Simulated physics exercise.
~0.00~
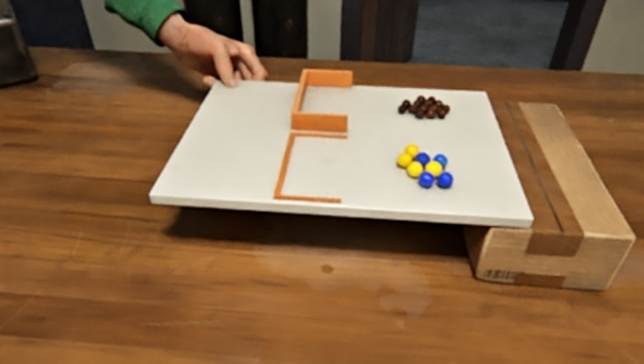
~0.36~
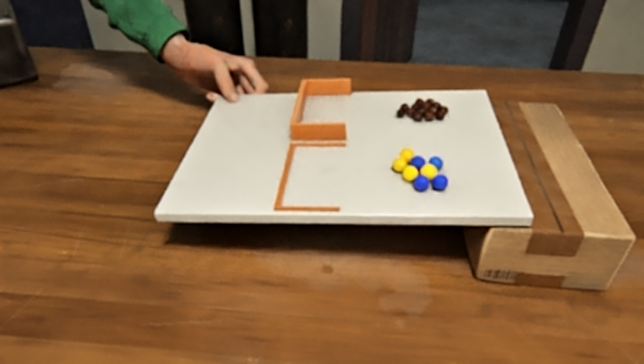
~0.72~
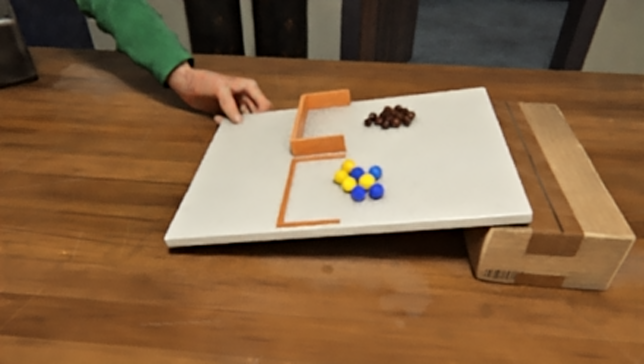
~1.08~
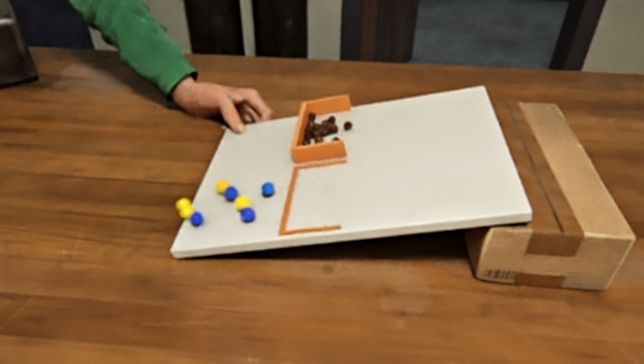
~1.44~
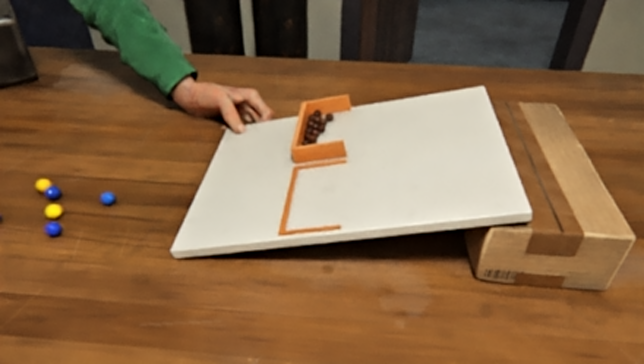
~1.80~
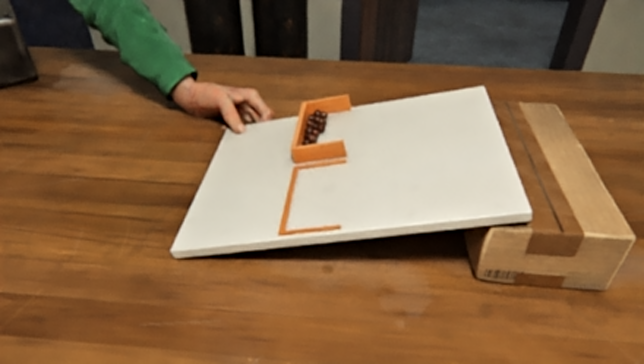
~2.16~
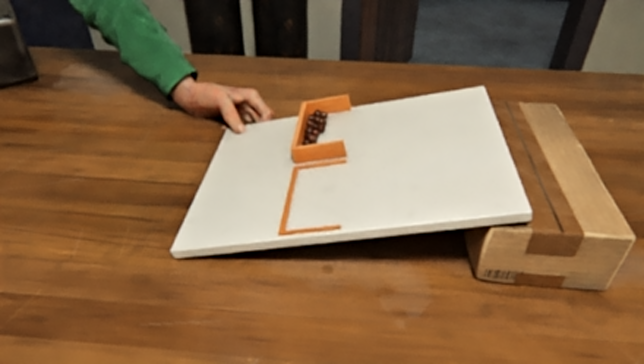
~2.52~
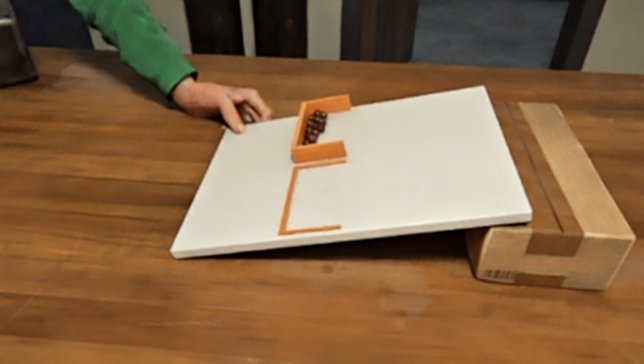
A hand lowered the left end of a white board propped on a cardboard box, and the blue and yellow balls rolled left over a flat orange outline and off onto the table, while the dark brown ones stayed gathered behind a raised orange fence.
